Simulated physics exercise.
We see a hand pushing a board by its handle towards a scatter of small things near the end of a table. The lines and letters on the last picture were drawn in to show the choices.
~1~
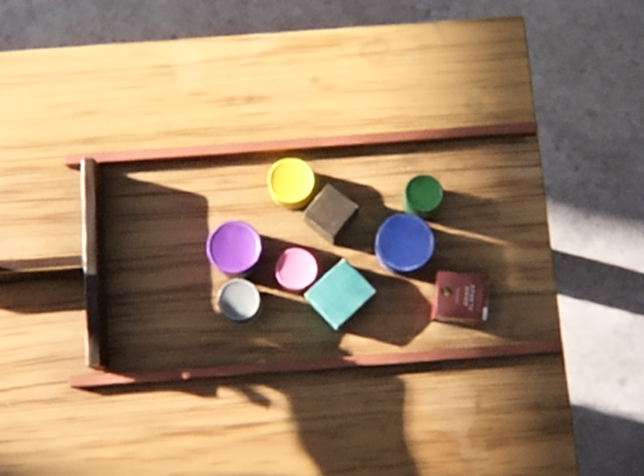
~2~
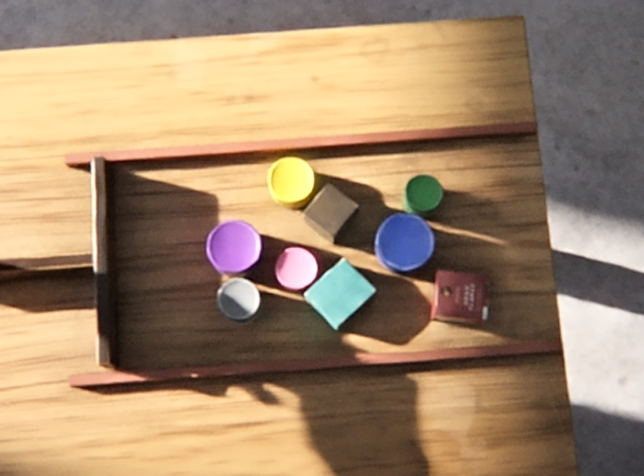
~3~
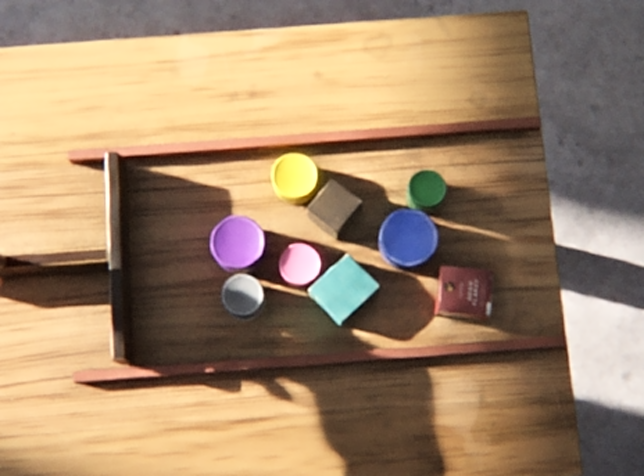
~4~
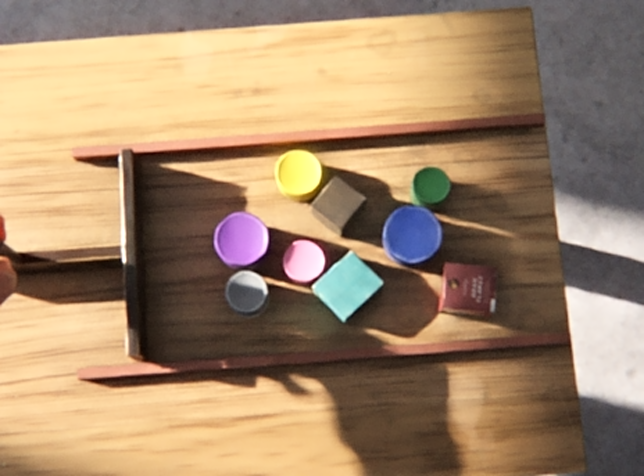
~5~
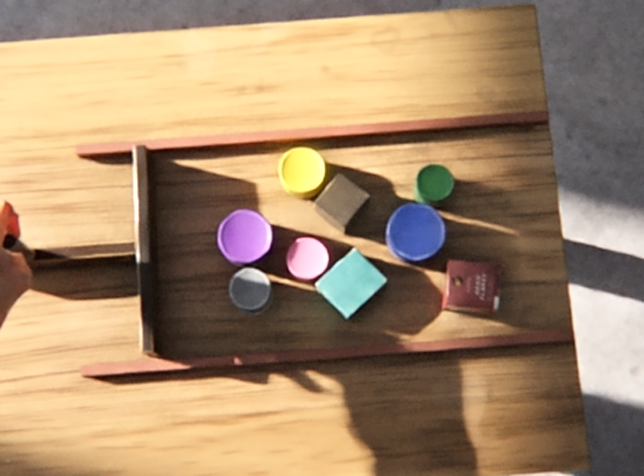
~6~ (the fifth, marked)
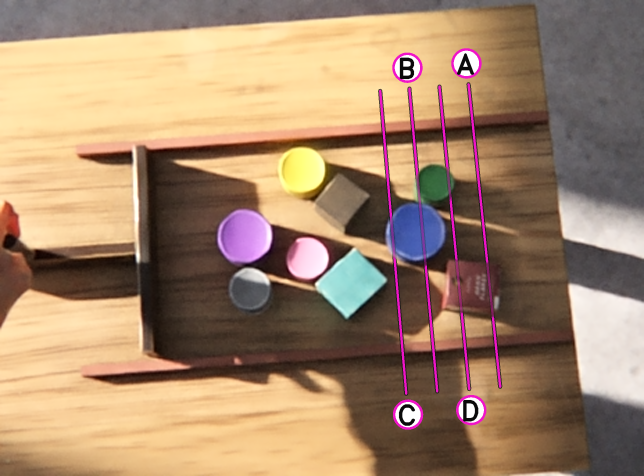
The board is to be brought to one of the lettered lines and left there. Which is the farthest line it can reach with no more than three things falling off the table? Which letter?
It should halt at A.
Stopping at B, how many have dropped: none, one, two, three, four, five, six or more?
In all, none.
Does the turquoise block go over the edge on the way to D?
No.
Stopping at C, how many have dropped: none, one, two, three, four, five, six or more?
The count is none.
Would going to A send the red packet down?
By then, yes.
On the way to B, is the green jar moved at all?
Yes.
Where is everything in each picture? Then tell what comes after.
Yellow jar (292, 184); black block (331, 214); red packet (461, 298), in the first frame.
Board (101, 258); pink tub (297, 271), in the second frame.
Board (115, 253); green jar (426, 192), in the third frame.
Board (130, 250); blue tub (412, 237), in the fourth frame.
Board (143, 246); yellow jar (303, 173); black block (342, 203); red packet (472, 288), in the fifth frame.
On the marked copy, A at (484, 231); B at (423, 235); C at (393, 238); D at (454, 233).
Taking A. A third of the way, board (267, 237); turquoise block (355, 287); grey tin (299, 289).
Two thirds of the way, board (389, 228); red packet (511, 276); green jar (496, 160).
When it is over, board (484, 221); red packet over the edge; green jar over the edge; two fallen.
As for the rest, B is within the limit but short; C is within the limit but short; D is within the limit but short.
